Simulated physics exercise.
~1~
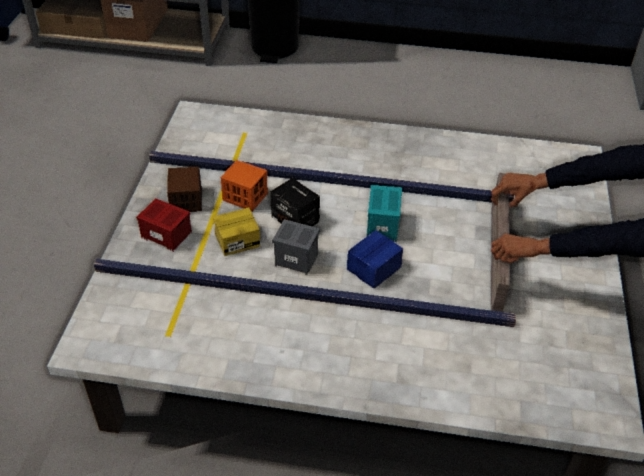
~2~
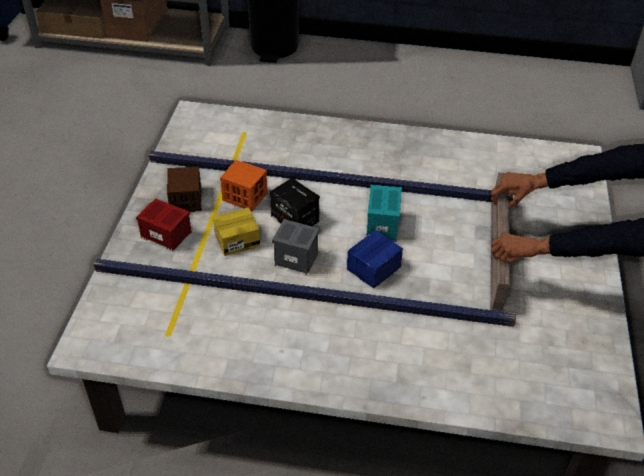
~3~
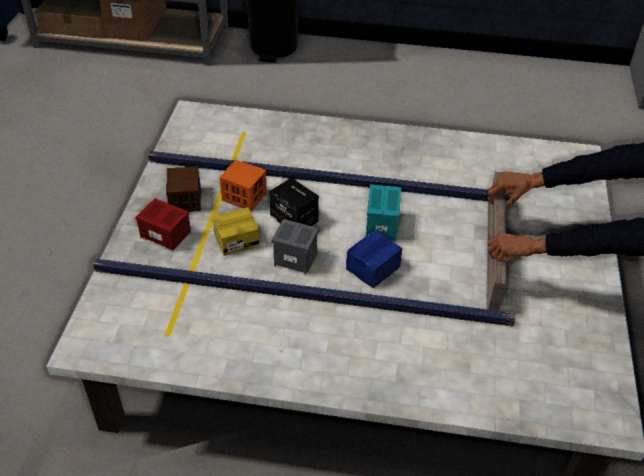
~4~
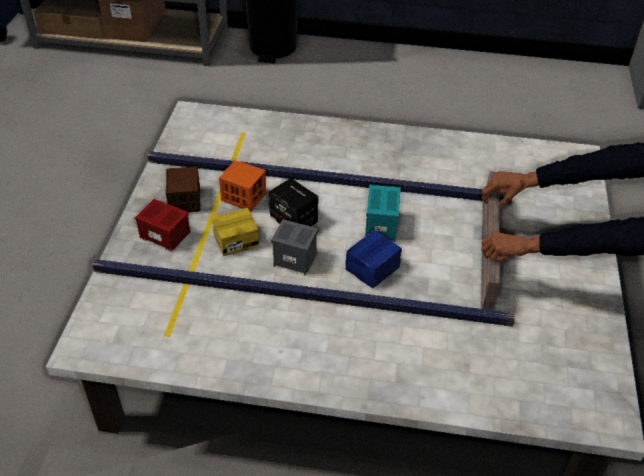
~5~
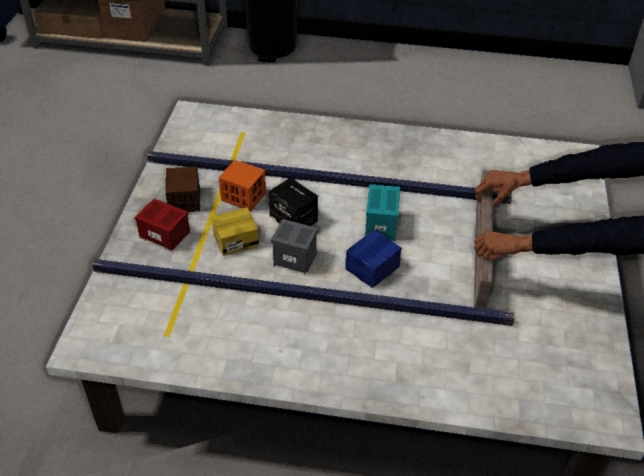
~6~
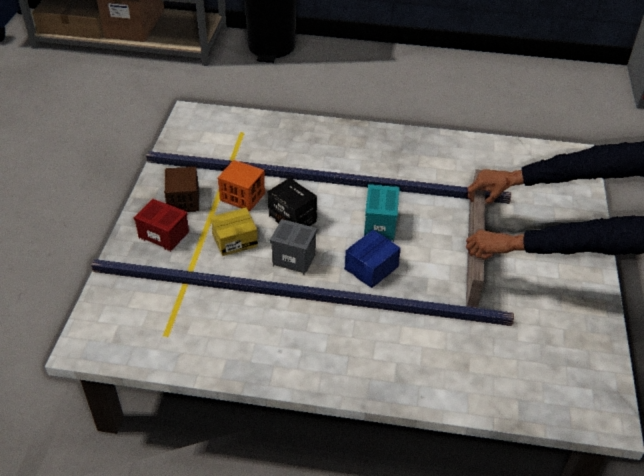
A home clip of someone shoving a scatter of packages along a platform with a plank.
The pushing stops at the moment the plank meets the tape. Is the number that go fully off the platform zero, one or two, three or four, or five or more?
A single one or a pair drops off.
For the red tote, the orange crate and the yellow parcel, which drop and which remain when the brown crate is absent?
The red tote is gone; the orange crate keeps its place; and the yellow parcel keeps its place.
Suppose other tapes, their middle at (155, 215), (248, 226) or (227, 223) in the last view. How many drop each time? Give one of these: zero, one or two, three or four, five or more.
Result per tape, in order - 5 or more / none at all / one to two.
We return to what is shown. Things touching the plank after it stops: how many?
At rest, 2 are in contact.
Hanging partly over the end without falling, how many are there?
Overhang count: 2.
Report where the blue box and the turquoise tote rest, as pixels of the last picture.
You'll see the blue box at (178, 243), with the turquoise tote at (198, 193).
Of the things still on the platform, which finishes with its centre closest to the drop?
It is the yellow parcel.
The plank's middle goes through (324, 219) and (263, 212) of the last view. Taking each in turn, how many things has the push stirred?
At the first place 5, at the second 8.
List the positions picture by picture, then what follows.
In the first picture, red tote (165, 225); brown crate (185, 190); orange crate (245, 186); plank (500, 241); tape (212, 221).
In the second picture, brown crate (185, 190); grey tote (296, 247).
In the third picture, orange crate (244, 185); plank (496, 240).
In the fourth picture, red tote (164, 225); blue box (373, 259).
In the fifth picture, brown crate (183, 190); black box (294, 206).
In the sixth picture, red tote (162, 225); brown crate (182, 190); orange crate (242, 186); plank (476, 237); tape (209, 221).
Soon after, none off yet; red tote at rest near (162, 225); brown crate at rest near (182, 190); orange crate at rest near (242, 186).
After that, none off yet; red tote displaced a little near (155, 224); brown crate at rest near (182, 190); orange crate displaced a little near (227, 181).
In the end, the number that fall off is one or two; gone, red tote.
